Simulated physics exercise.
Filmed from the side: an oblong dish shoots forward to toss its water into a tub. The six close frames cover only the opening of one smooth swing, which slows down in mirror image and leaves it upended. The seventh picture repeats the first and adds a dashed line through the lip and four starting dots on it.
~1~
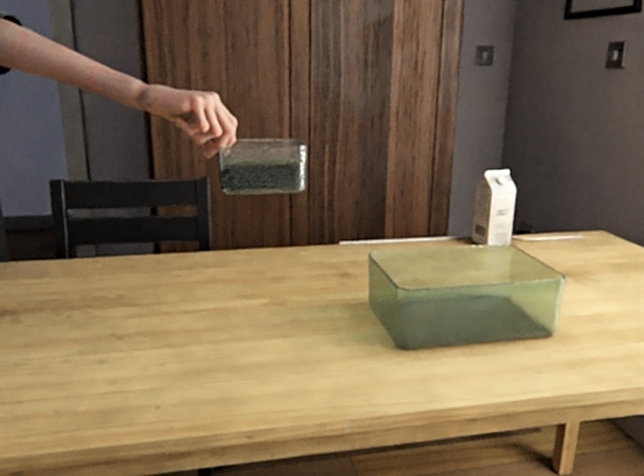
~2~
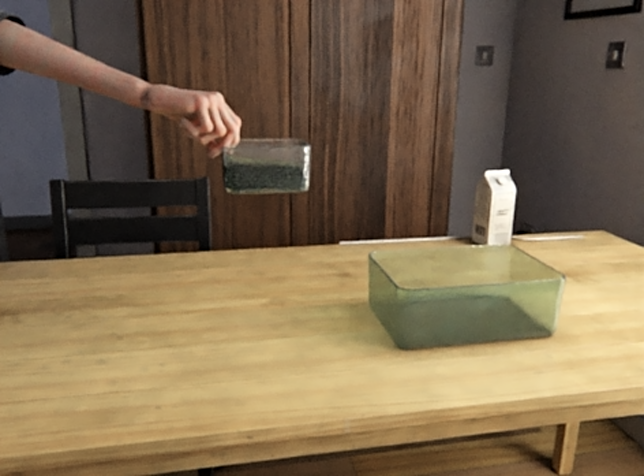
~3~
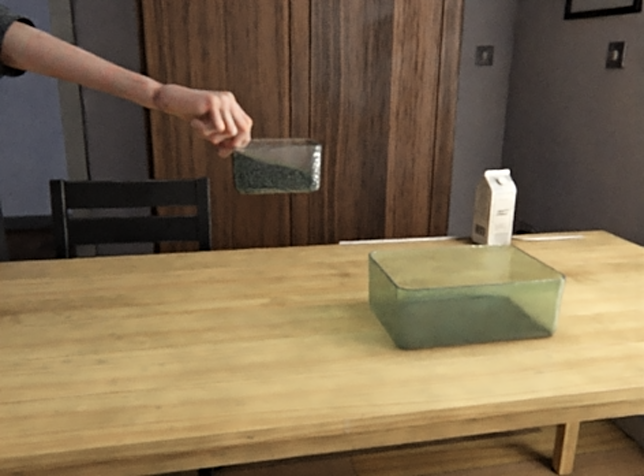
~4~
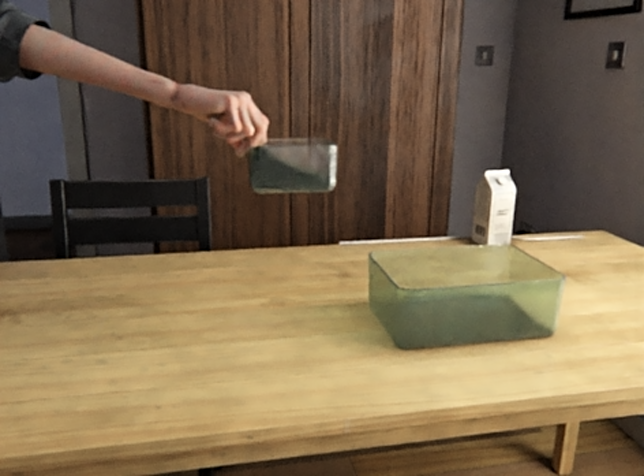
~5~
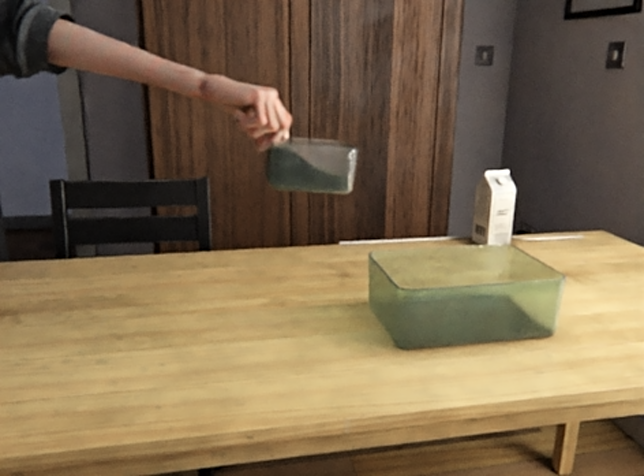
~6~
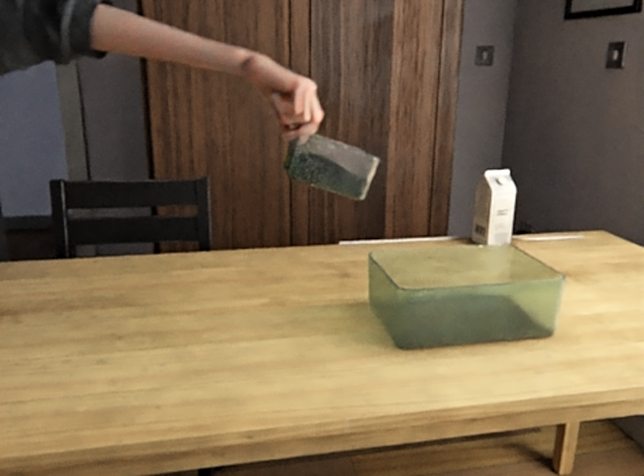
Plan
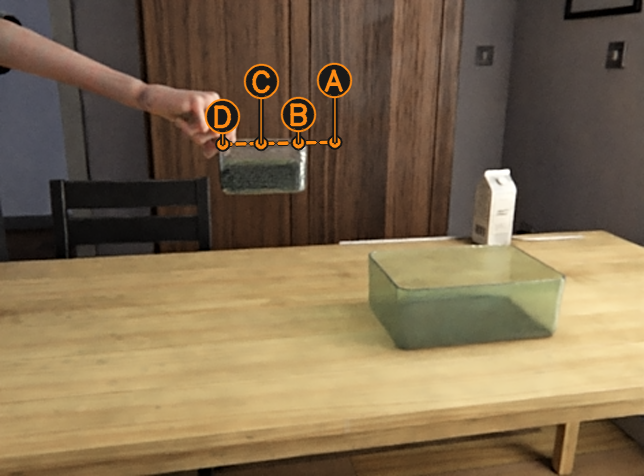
A hand reaching in from the left carries a small clear oblong dish of dark greenish contents rightward above a pale wooden table, seen from the side in a room with grey walls. A larger green-tinted tub sits right of centre, with a white carton behind it, a black chair at left and brown wooden panelling beyond. The dish moves level, then tilts its right end downward, while the view stays still.
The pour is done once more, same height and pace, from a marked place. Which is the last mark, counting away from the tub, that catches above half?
The limit is D.
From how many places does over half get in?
All of them.
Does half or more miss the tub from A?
No.
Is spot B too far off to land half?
No.
On the marked copy, A at (334, 142); B at (298, 142); C at (261, 143); D at (222, 144).
For spot A, about 89 % lands in the tub, 4 % falls short and 8 % goes beside or beyond.
For spot B, about 91 % lands in the tub, 4 % falls short and 5 % goes beside or beyond.
For spot C, about 77 % lands in the tub, 14 % falls short and 9 % goes beside or beyond.
For spot D, about 66 % lands in the tub, 28 % falls short and 6 % goes beside or beyond.
